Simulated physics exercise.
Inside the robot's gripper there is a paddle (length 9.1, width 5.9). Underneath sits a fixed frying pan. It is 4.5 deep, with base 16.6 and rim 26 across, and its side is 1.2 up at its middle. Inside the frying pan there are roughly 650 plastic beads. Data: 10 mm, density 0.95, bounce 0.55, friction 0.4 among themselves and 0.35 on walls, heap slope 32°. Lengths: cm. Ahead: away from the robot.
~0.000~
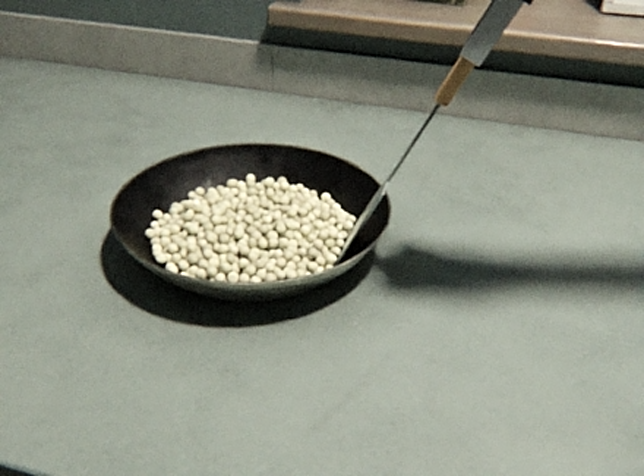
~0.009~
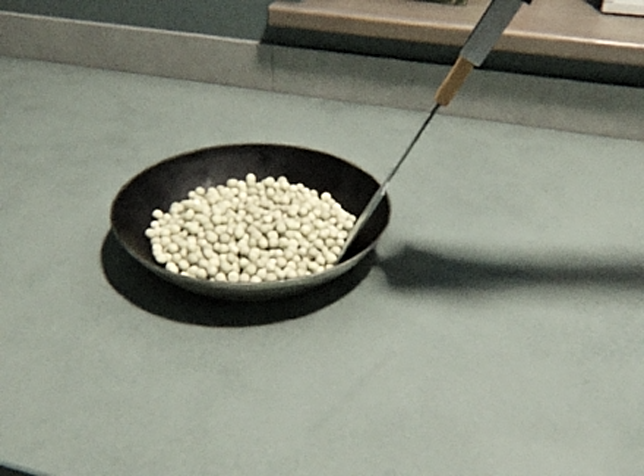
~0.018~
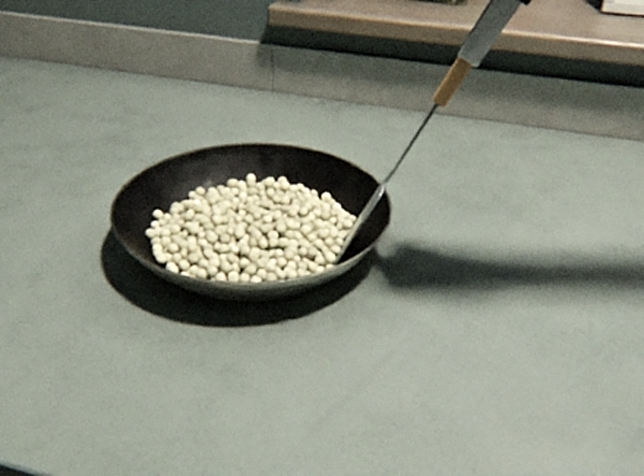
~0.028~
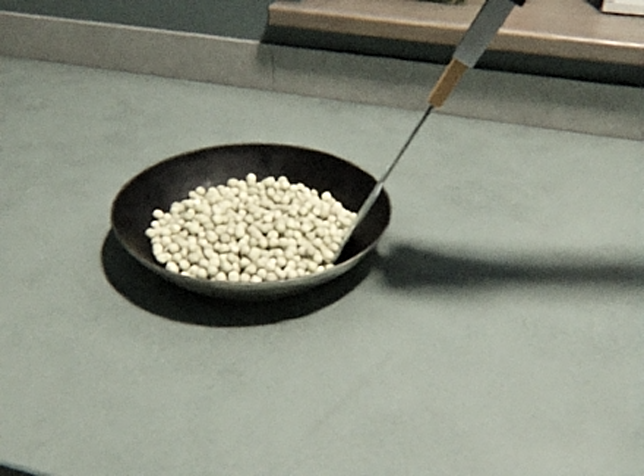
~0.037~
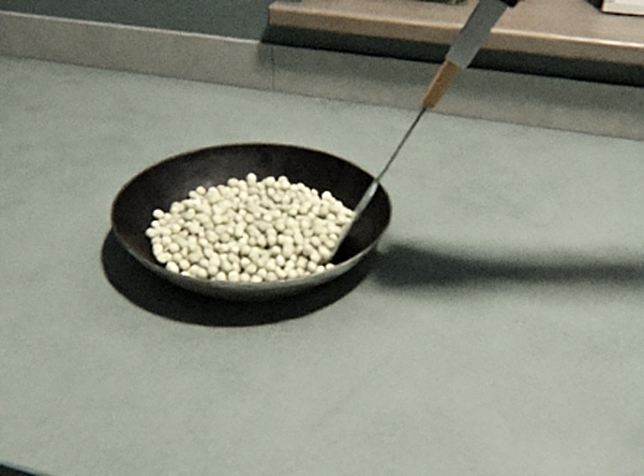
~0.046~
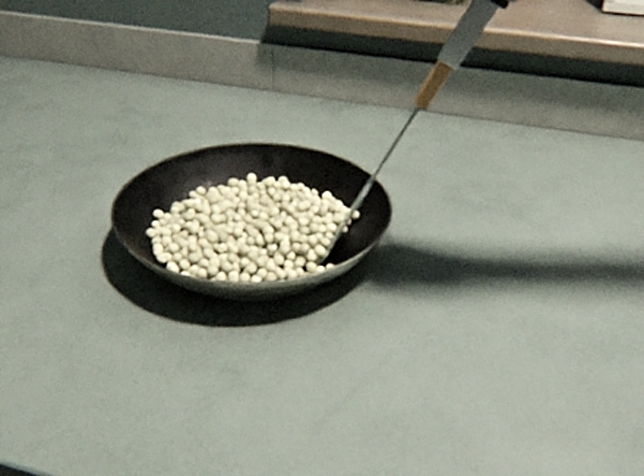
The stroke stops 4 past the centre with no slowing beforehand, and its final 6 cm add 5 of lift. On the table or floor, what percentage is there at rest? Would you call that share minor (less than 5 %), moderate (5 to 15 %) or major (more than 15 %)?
I would call it minor.
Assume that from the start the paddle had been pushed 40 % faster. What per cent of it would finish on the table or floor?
0 %.
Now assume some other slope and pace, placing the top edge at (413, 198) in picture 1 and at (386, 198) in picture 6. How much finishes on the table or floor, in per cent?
Around 5 per cent finishes there.
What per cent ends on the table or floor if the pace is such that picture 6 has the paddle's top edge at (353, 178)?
Near 10 in a hundred.
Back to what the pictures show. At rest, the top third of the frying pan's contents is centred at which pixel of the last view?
You'll find it at about (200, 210).
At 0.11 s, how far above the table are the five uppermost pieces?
They are around 4 cm up.
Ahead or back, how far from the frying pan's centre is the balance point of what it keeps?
3.0 cm ahead.
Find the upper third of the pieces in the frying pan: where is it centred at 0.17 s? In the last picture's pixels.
Near pixel (228, 218).
By 0.11 s, sloping 65°, highest piece 5 above the table; 653 in the frying pan.
By 0.17 s, sloping 65°, highest piece 5 above the table; 653 in the frying pan.
By 0.40 s, sloping 65°, highest piece 4 above the table; 653 in the frying pan.
By 1.45 s, sloping 65°, highest piece 4 above the table; 653 in the frying pan.
Final count, 653 in the frying pan. That is 0 % on the table or floor.
